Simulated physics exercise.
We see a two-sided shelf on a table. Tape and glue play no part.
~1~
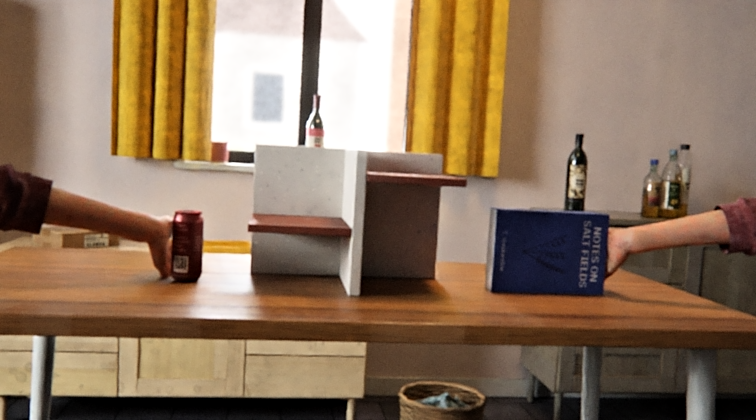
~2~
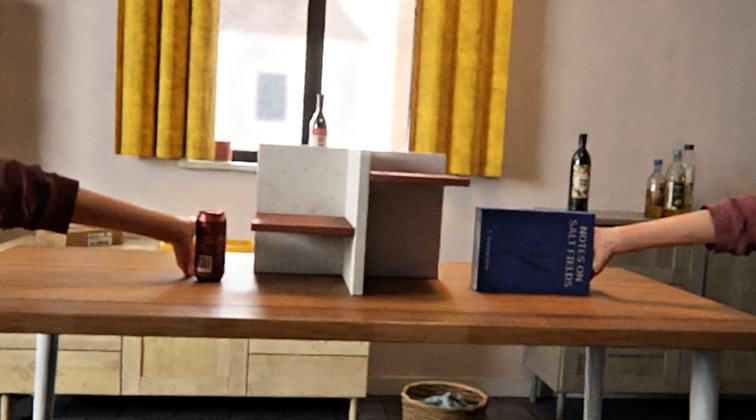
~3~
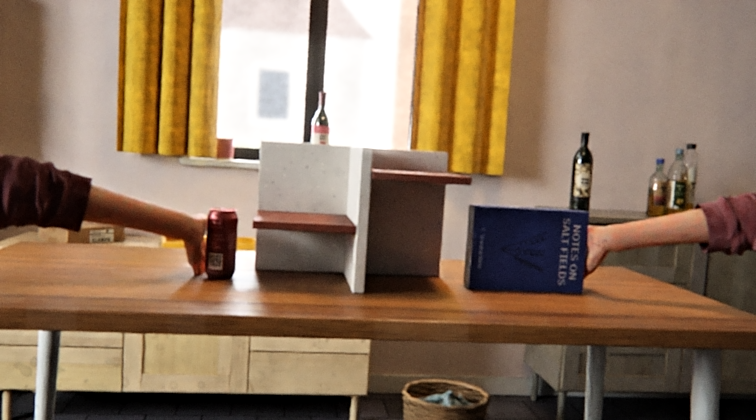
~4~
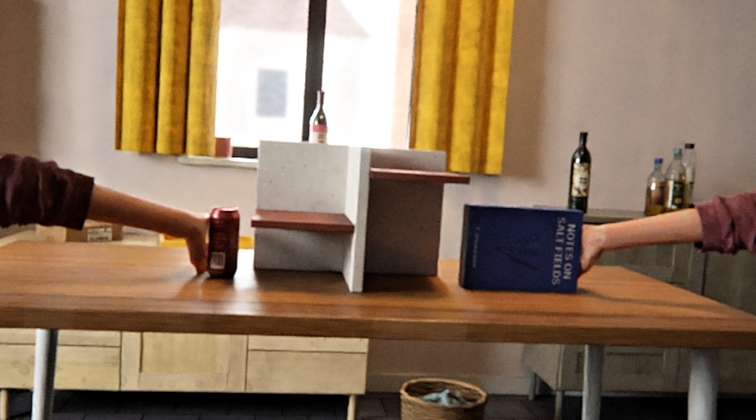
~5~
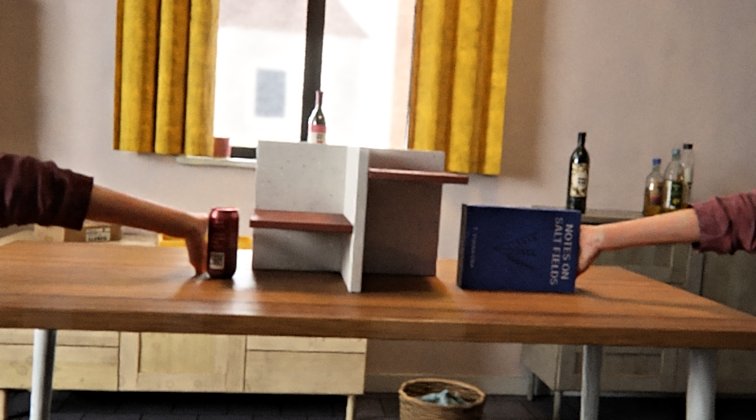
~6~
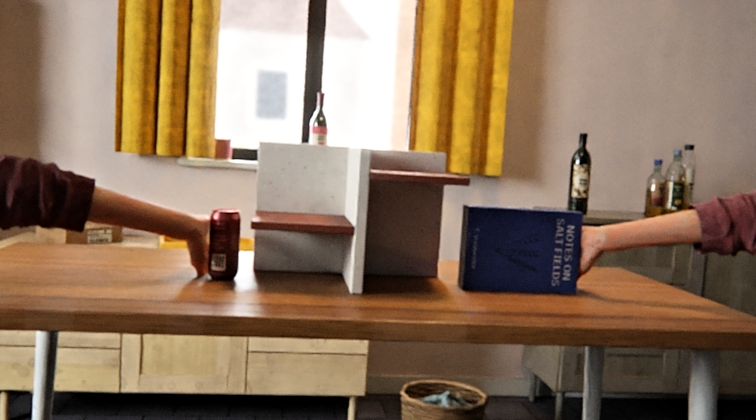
Two hands slide a red can and a blue book inward toward a two-sided shelf.
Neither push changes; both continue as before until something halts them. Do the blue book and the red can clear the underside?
Turns out the blue book gets under and the red can can't get under.
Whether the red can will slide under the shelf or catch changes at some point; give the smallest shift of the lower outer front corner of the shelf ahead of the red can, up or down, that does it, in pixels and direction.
12 pixels up.
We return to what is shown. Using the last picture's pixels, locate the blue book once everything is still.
Its centre ends up near (425, 245).
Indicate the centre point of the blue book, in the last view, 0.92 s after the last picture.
Its centre should be near (443, 246).
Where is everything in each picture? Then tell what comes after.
In the first picture, hands sliding the things forward; blue book (547, 251); red can (187, 246); shelf (352, 217).
In the second picture, hands sliding the things forward; red can (211, 246); shelf (355, 217).
In the third picture, hands sliding the things forward; blue book (526, 249); shelf (357, 215).
In the fourth picture, hands sliding the things forward; red can (224, 242); shelf (355, 214).
In the fifth picture, hands sliding the things forward; blue book (518, 248); shelf (354, 214).
In the sixth picture, hands sliding the things forward; blue book (519, 249); red can (224, 244); shelf (355, 215).
Then, 0.30 s later than the last frame, blue book sliding up to the opening near (505, 249); red can stopped at the opening near (236, 245).
Then, 0.64 s later than the last frame, blue book part of the way in near (471, 247); red can stopped at the opening near (236, 245).
Then, 0.92 s later than the last frame, blue book part of the way in near (443, 246); red can stopped at the opening near (236, 245).
When it is over, the blue book goes under, near (425, 245); the red can stops at the shelf, near (236, 245).
